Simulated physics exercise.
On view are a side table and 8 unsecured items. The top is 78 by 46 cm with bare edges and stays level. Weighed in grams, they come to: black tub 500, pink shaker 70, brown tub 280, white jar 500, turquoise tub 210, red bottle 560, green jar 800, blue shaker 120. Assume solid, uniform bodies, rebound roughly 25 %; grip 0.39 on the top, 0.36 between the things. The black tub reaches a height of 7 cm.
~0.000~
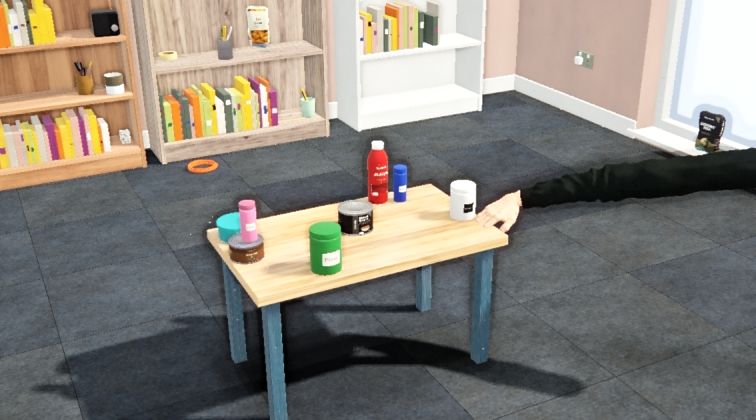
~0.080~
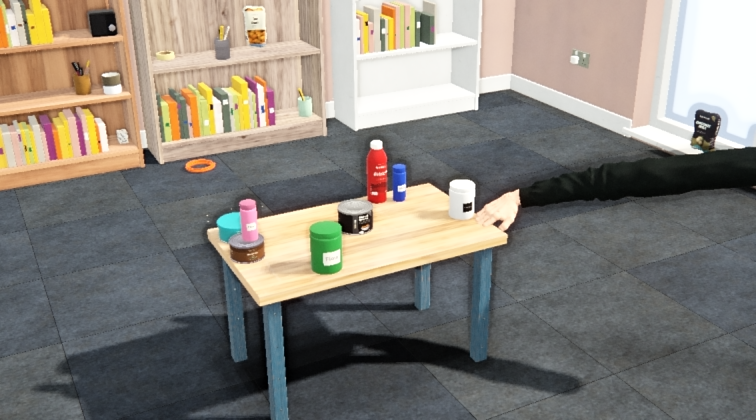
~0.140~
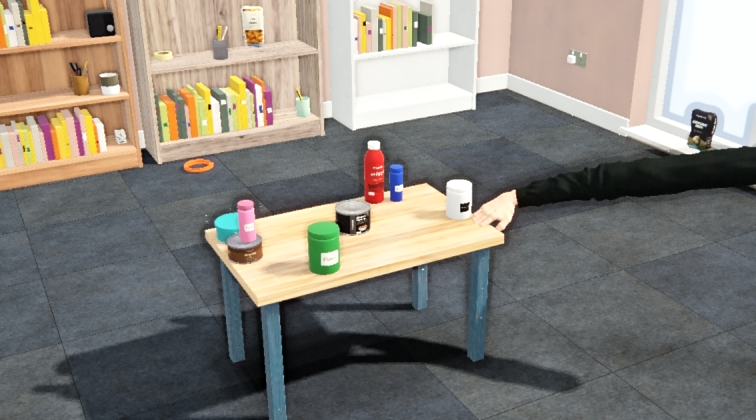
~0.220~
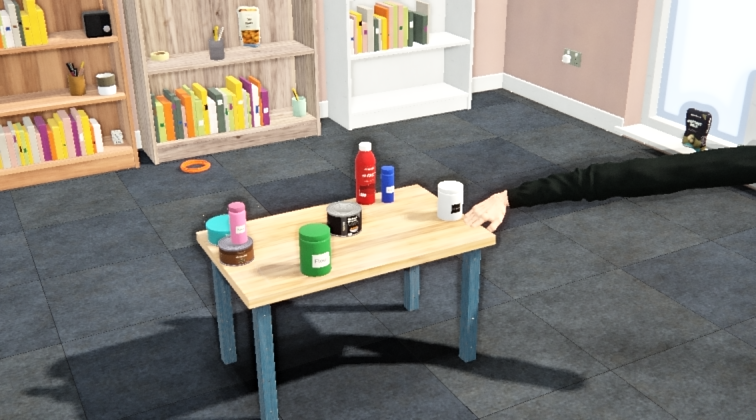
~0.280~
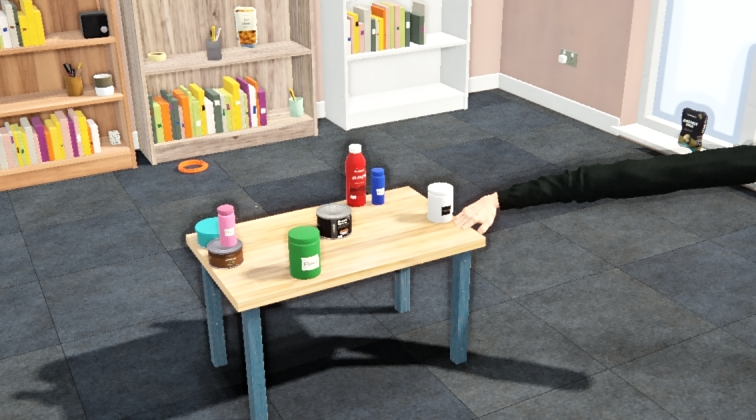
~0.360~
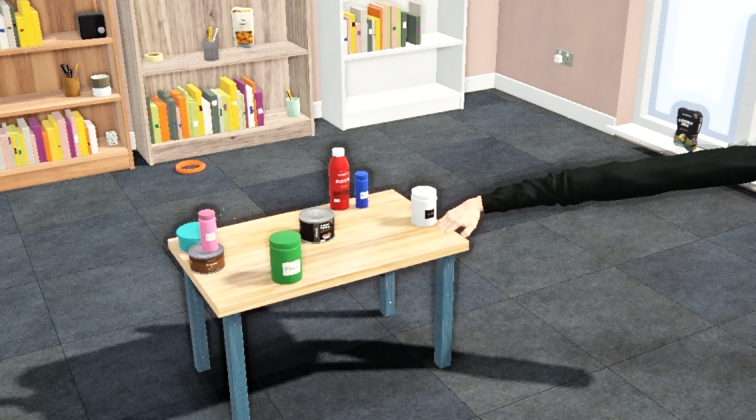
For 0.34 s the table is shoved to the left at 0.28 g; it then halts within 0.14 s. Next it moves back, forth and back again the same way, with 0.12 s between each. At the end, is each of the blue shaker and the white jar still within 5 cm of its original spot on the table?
The blue shaker is not; the white jar is.
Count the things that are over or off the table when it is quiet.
The count is 4.
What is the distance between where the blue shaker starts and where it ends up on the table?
The shift is close to 15 cm.
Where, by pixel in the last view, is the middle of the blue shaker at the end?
Rest point: Near (409, 210).
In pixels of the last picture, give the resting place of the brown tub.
It ends up near (161, 404).
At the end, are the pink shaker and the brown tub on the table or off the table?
Result: Pink shaker goes out of bounds, brown tub goes out of bounds.
After 0.86 s, table shifted 17 cm; pink shaker and brown tub now off the table; blue shaker on its side near (326, 214); white jar moved 5 cm near (398, 212).
After 1.36 s, table shifted 2 cm; blue shaker on its side near (386, 205); red bottle on its side.
After 2.16 s, table shifted 9 cm; blue shaker on its side near (367, 217); white jar moved 5 cm near (420, 207); red bottle on its side.
In the end (4.8 s), off the table, pink shaker and brown tub; toppled on the table, red bottle and blue shaker; the other 4 under 5 cm from the start. At the end, from the last picture's camera, blue shaker near (409, 210), white jar near (457, 198).
